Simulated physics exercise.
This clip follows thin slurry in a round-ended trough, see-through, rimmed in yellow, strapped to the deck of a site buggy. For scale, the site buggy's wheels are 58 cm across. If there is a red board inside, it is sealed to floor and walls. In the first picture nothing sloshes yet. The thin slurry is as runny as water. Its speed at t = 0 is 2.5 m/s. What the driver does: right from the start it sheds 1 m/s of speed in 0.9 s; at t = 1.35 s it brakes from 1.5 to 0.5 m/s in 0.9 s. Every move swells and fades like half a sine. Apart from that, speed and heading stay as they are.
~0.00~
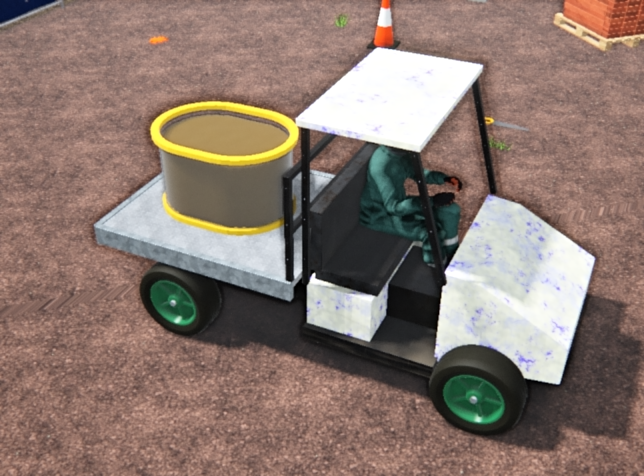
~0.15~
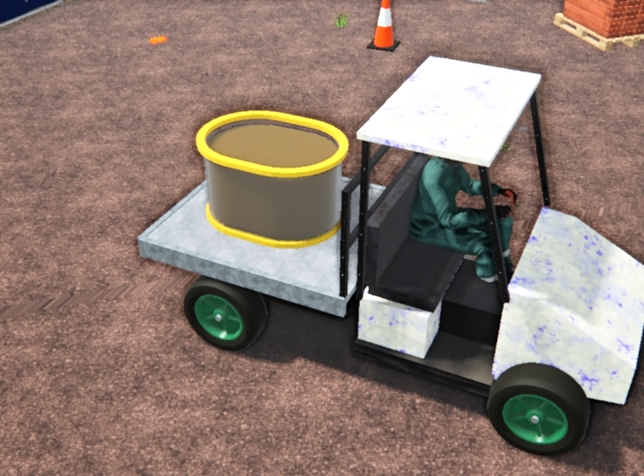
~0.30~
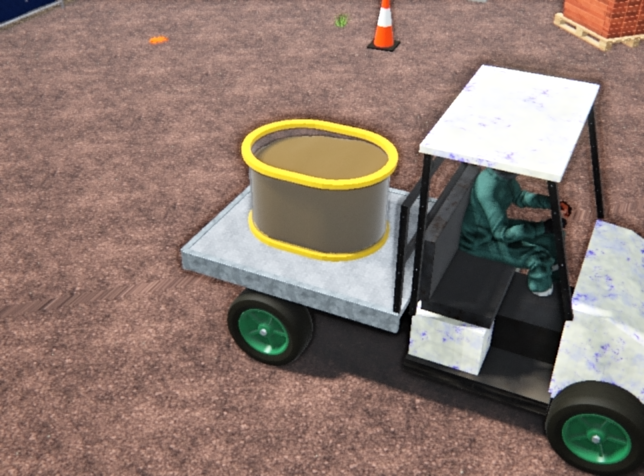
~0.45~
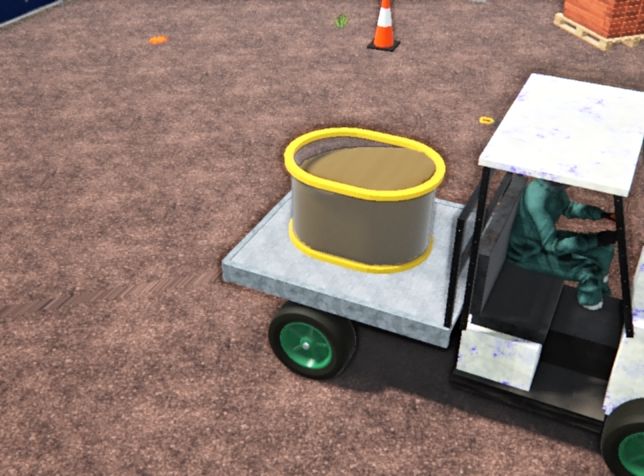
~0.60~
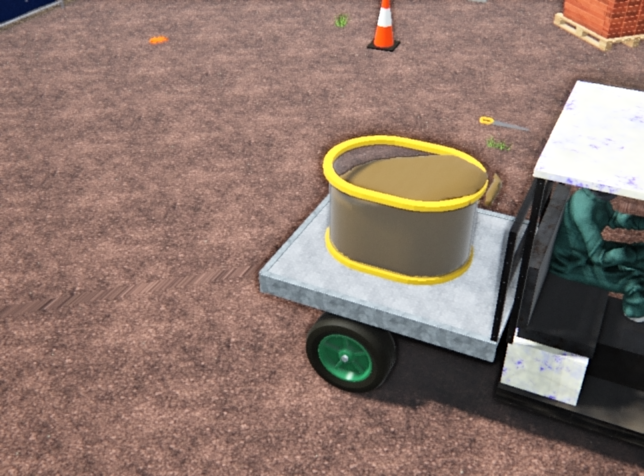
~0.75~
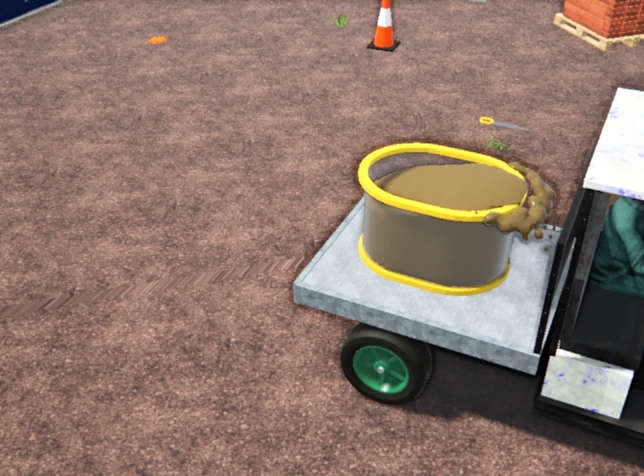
The clip shows a small buggy with green wheels driving right, carrying a see-through, yellow-rimmed trough of brown slurry on its flat bed; the slurry surges toward the front end, climbs the wall and spills over the rim.
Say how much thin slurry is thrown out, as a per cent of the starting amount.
Roughly 6 per cent of the thin slurry is lost.
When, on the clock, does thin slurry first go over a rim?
Around 0.9 s.
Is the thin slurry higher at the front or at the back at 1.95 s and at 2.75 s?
At the front, then the back.
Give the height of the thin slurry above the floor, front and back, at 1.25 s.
Front 38 cm, back 60 cm.
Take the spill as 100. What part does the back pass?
About 10 per cent.
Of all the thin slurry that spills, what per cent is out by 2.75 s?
About 90 per cent.
After 1.25 s it stands 60 cm high behind and 38 cm in front; 1 per cent has gone over the front.
After 1.95 s it stands 33 cm high behind and 63 cm in front; 2 per cent has gone over the front.
After 2.75 s it stands 50 cm high behind and 42 cm in front; 6 per cent has gone over the front, a little elsewhere.
After 5.24 s 6 per cent has gone over the front, a little elsewhere, 17 of 277 litres.
